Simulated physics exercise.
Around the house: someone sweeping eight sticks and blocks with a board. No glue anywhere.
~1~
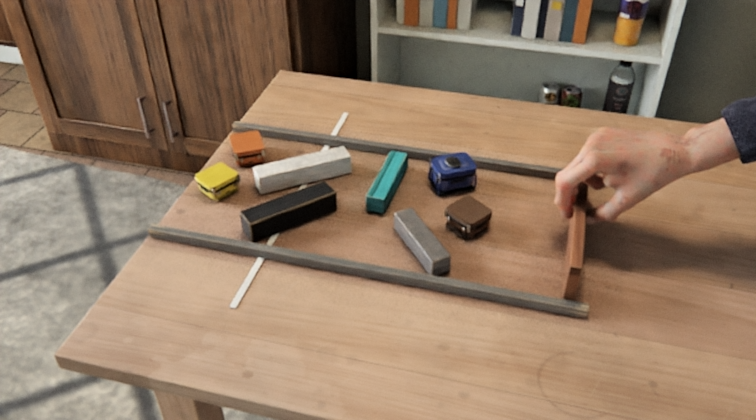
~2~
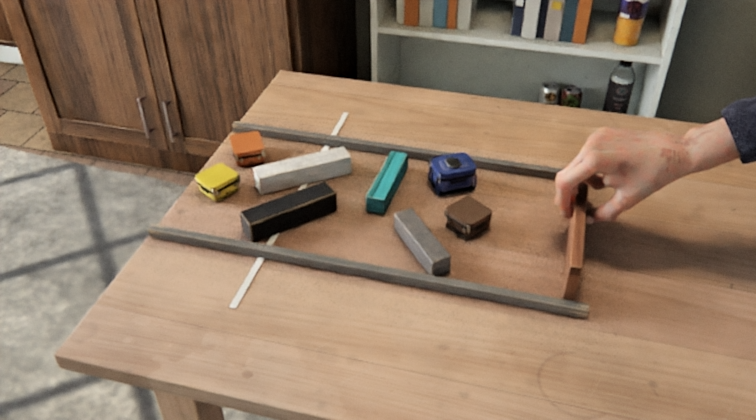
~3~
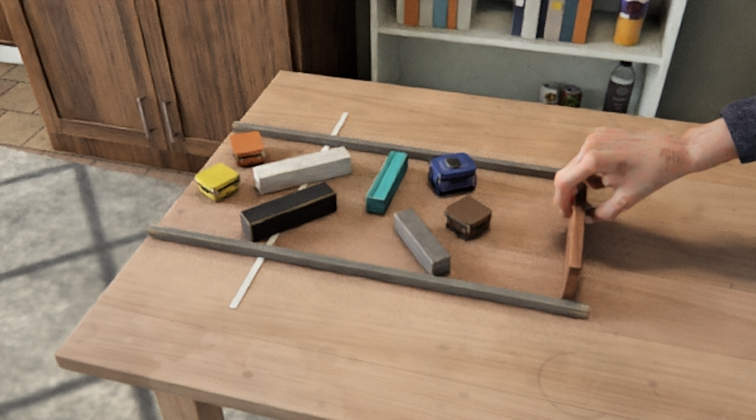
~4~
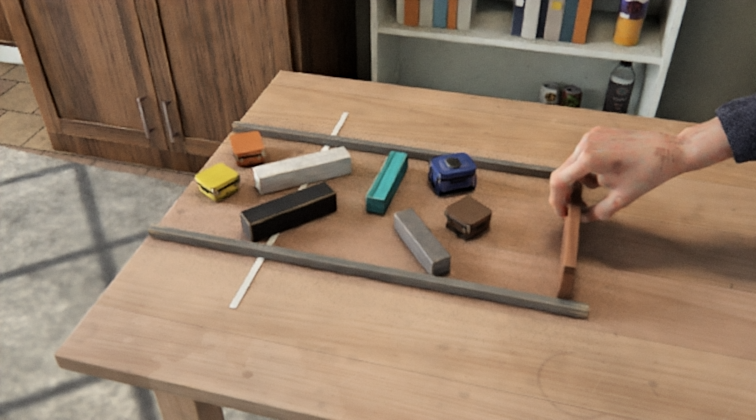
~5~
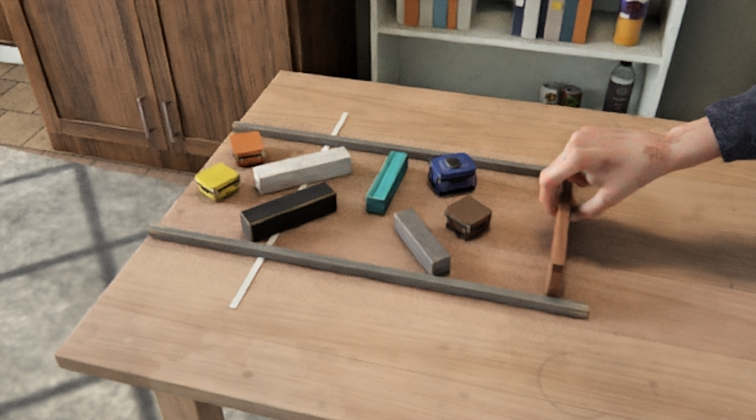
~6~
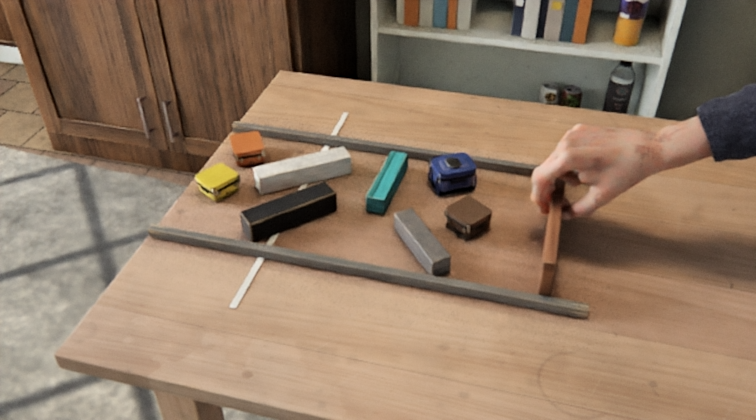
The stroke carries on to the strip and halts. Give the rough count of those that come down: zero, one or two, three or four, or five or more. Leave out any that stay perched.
The number that fall off is zero.
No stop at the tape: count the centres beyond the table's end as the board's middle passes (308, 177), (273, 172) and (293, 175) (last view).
In that order 0, 2 and 0.
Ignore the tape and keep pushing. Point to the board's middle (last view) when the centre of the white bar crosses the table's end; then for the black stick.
At (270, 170) for the white bar; at (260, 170) for the black stick.
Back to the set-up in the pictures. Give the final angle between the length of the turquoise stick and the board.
Some 0 degrees.
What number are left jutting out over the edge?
That would be 2.
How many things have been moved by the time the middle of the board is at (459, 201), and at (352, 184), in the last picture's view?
First 3, then 7.
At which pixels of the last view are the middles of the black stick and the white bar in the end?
The black stick at (218, 197), the white bar at (238, 158).
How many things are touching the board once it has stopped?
The number is 3.
Soon after, none off yet; yellow case at rest near (218, 183); orange case at rest near (248, 150); white bar at rest near (303, 170).
In the end, the number that fall off is zero.
